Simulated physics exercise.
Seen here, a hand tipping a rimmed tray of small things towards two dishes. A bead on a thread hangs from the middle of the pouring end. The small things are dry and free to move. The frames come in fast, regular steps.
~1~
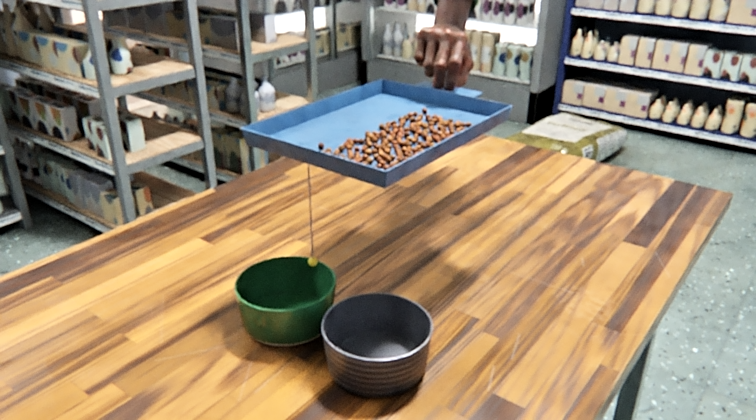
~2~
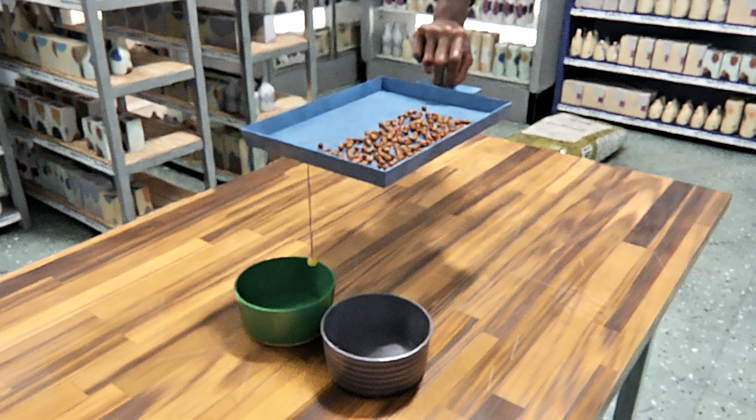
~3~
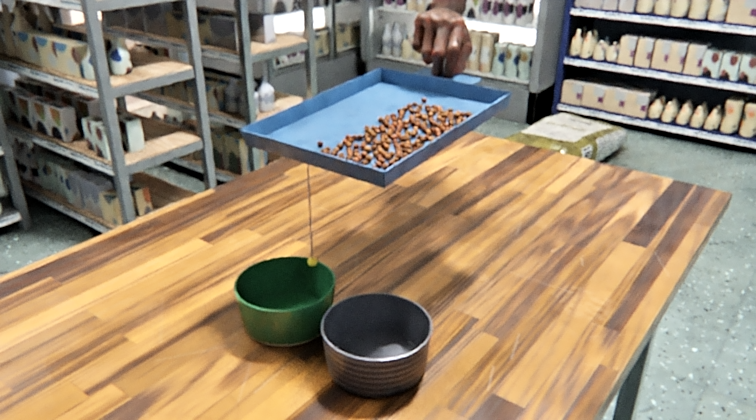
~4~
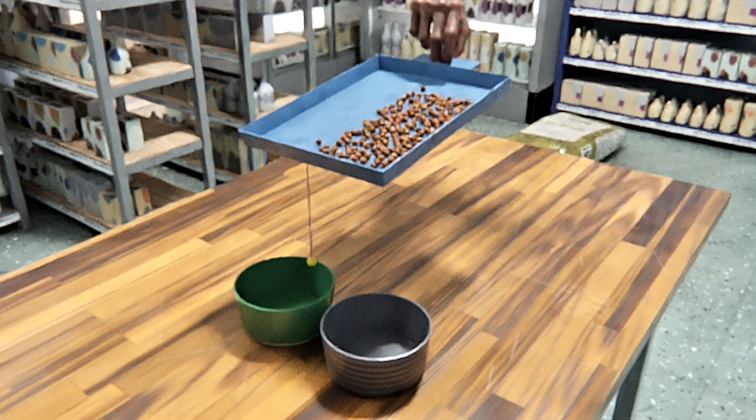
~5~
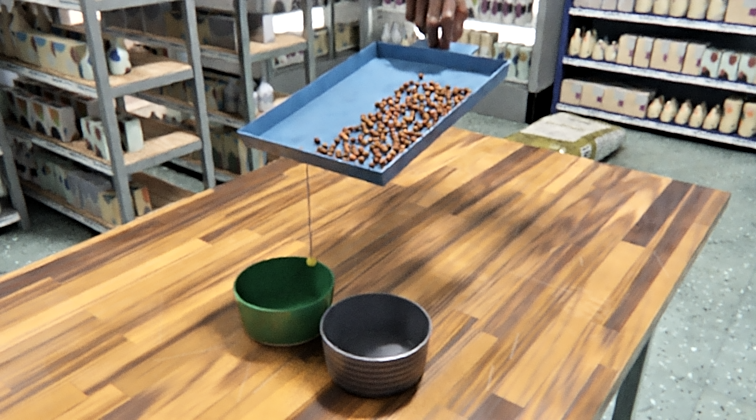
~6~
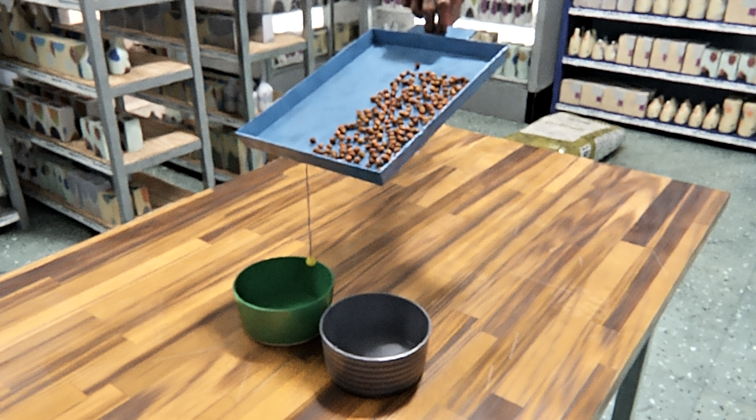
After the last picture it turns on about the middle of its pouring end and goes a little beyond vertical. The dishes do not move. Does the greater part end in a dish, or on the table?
They take over half between them.
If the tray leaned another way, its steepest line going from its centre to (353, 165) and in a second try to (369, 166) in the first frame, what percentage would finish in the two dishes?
The first gives 90 %, the second 90 %.
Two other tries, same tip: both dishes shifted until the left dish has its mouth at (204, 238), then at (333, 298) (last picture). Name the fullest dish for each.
First the dish on the right, then the left-hand dish.
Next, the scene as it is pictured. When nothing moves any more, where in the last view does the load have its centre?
Near (277, 321).
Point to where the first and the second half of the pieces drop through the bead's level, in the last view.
First near (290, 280), later near (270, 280).
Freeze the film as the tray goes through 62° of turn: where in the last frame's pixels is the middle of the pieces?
At about (326, 150).
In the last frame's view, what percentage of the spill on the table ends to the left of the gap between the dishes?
Roughly 90 in a hundred.
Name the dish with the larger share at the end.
Fuller: The dish on the left.
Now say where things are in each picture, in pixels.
The first picture shows corners of the pouring end near (246, 128) and (385, 169), level; middle of the load near (400, 141), cereal balls; left dish near (250, 321); right dish near (342, 369); bead on its thread near (313, 262).
The second picture shows corners of the pouring end near (245, 128) and (384, 169), level; middle of the load near (399, 140).
The third picture shows corners of the pouring end near (244, 129) and (383, 169), tipped barely, level across its low end; middle of the load near (399, 135).
The fourth picture shows corners of the pouring end near (243, 129) and (382, 169), tipped a little, level across its low end; middle of the load near (398, 129).
The fifth picture shows corners of the pouring end near (241, 130) and (380, 169), tipped a little, level across its low end; middle of the load near (396, 123).
The sixth picture shows corners of the pouring end near (240, 131) and (379, 169), tipped clearly, level across its low end; middle of the load near (392, 118), near half on the move; left dish near (249, 321); right dish near (341, 369).
Shortly afterwards, tray tipped steeply; all but a few on the tray; only a few in the air.
Next, tray tipped past a quarter turn; near a third on the tray; a little in the right dish; a little in the left dish; a little outside both; near a third in the air.
Some moments later, tray tipped past a quarter turn; a little in the right dish; near two thirds in the left dish; near a third outside both.
In the end, tray tipped past a quarter turn; a little in the right dish; near two thirds in the left dish; near a third outside both.
